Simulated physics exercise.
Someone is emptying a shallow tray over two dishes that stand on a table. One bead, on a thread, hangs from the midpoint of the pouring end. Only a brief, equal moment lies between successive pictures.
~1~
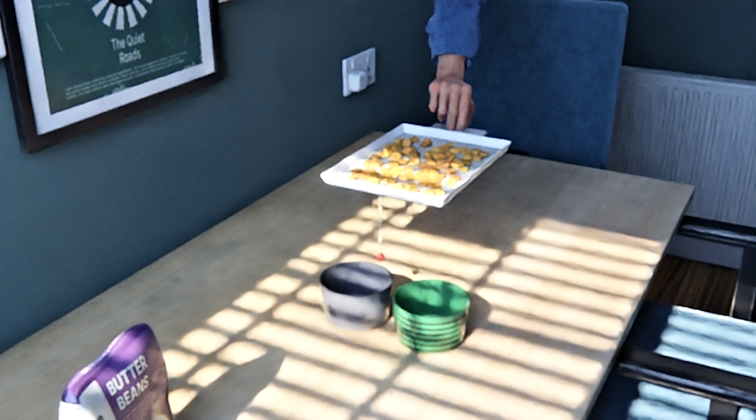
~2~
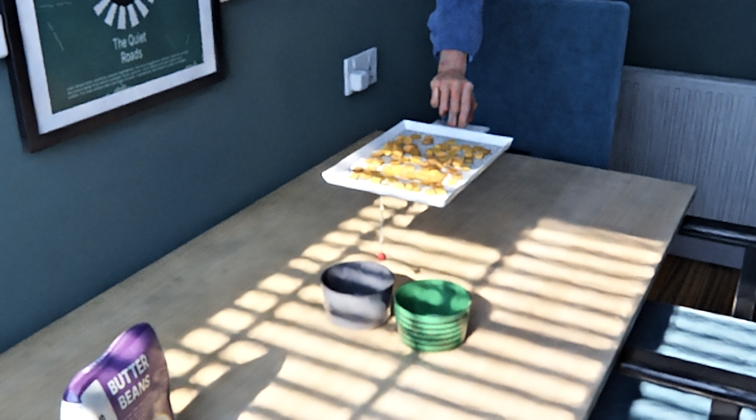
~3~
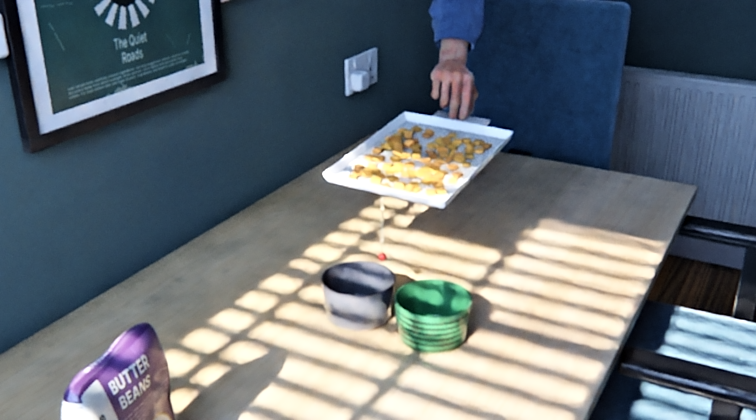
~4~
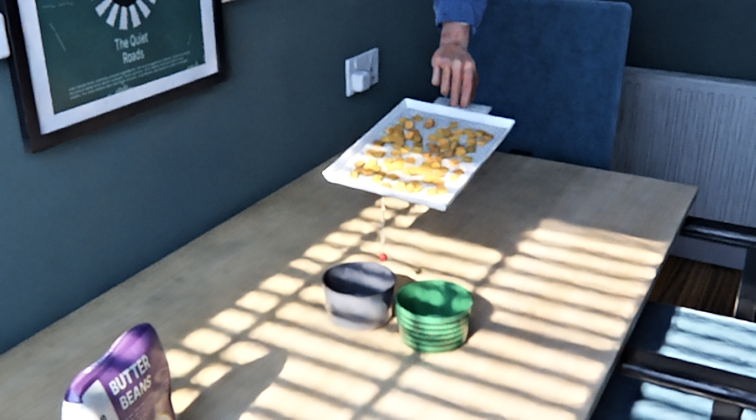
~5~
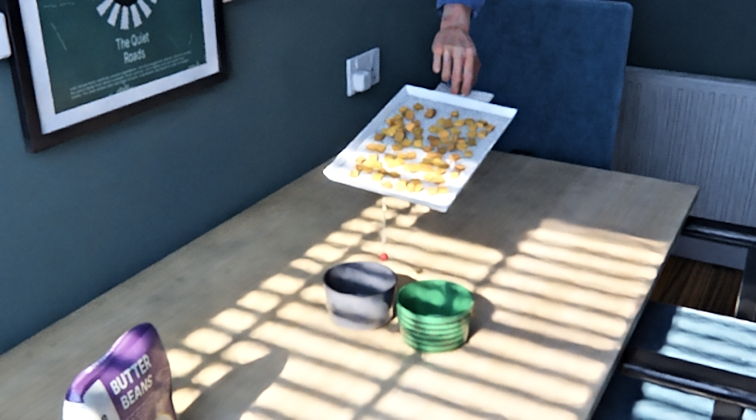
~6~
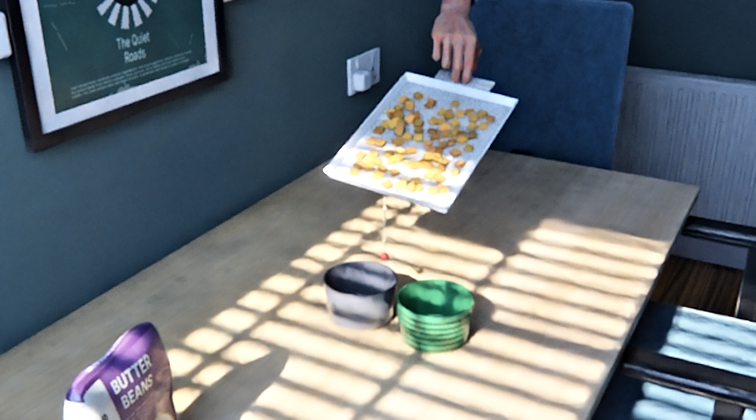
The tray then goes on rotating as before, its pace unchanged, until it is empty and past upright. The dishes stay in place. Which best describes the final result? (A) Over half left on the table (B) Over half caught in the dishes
Over half caught in the dishes (B).
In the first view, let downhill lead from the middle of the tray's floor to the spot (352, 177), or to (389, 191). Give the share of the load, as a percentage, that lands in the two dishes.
You'd see roughly 0 per cent the first time and 80 per cent the second.
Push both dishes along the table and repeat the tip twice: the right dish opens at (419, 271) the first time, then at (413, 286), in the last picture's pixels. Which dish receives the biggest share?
Place 1: The one on the right side; place 2: The one on the right side.
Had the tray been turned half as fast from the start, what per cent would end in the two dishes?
That works out at about 90 percent.
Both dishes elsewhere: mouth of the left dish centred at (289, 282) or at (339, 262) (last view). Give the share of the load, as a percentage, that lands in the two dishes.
First placement: Some 0 %; second placement: Some 70 %.
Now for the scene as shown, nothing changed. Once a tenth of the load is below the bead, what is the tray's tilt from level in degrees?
Tilt: Around 75 degrees.
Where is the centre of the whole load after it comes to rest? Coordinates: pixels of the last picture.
Close to (425, 323), more or less.
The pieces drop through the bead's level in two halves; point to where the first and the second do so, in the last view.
First part (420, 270), rest (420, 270).
Just after the last frame, tray tipped steeply; the larger part on the tray; about a tenth in the air.
A moment on, tray tipped past a quarter turn; just a few on the tray; roughly two thirds in the right dish; roughly a quarter in the left dish; about a tenth outside both; about a tenth in the air.
Further on, tray tipped past a quarter turn; roughly two thirds in the right dish; roughly a quarter in the left dish; about a tenth outside both.
When it is over, tray tipped past a quarter turn; roughly two thirds in the right dish; roughly a quarter in the left dish; about a tenth outside both.
